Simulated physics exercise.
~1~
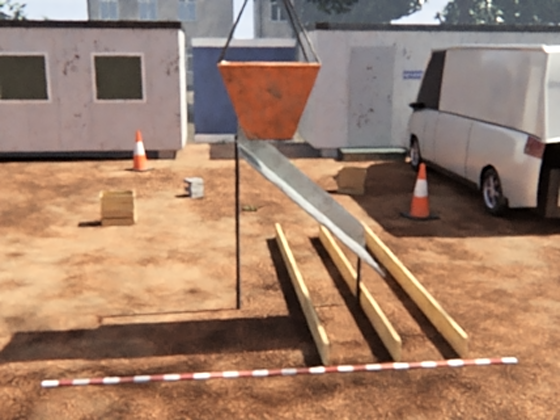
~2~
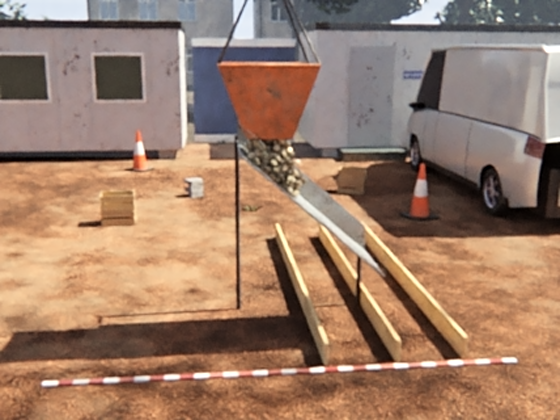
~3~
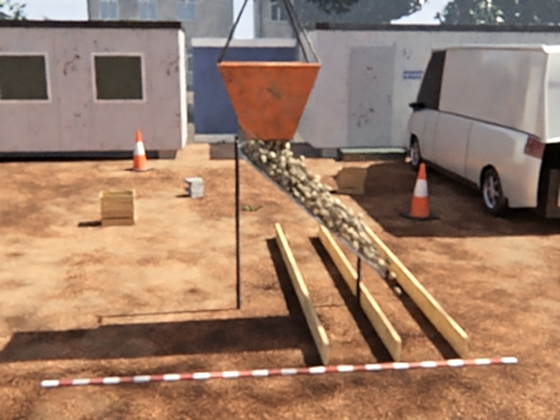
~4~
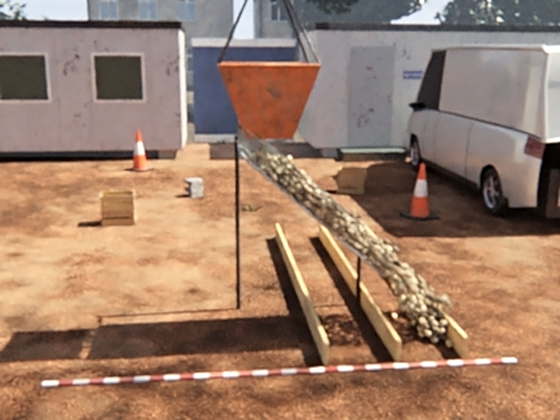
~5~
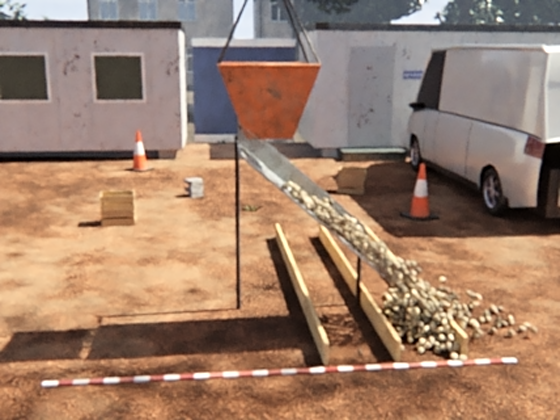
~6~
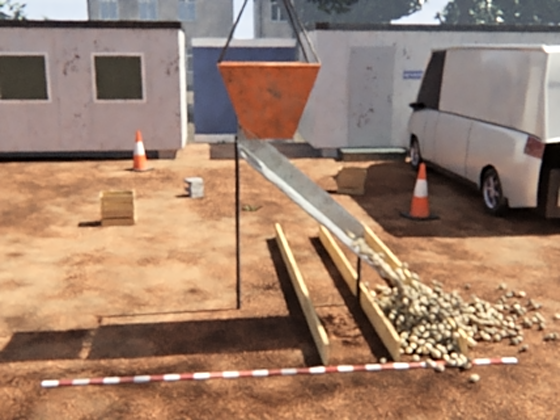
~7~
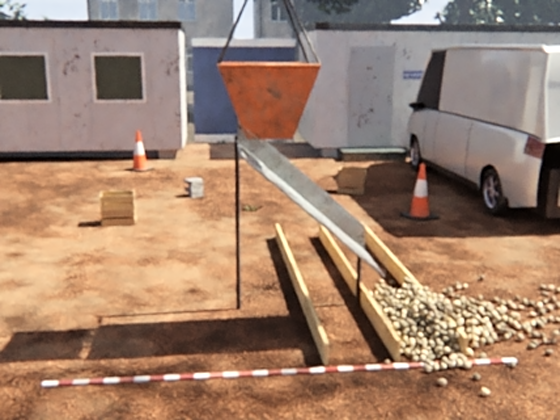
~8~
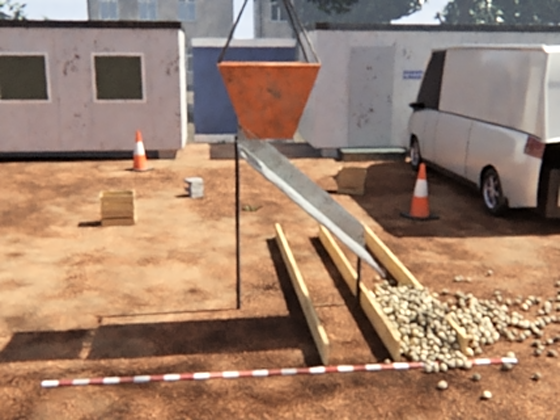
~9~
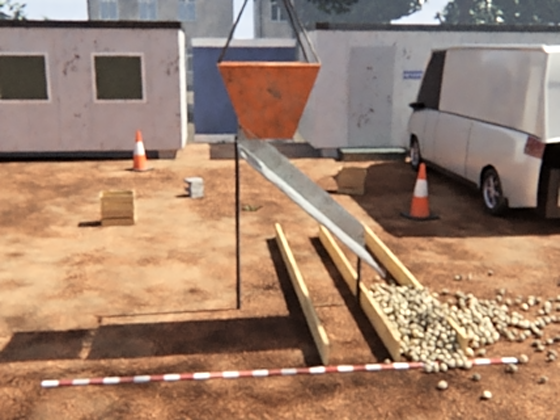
Building yard with hanging orange skip releasing round stones down a steel slope, most settling between planks, some scattering farther right.
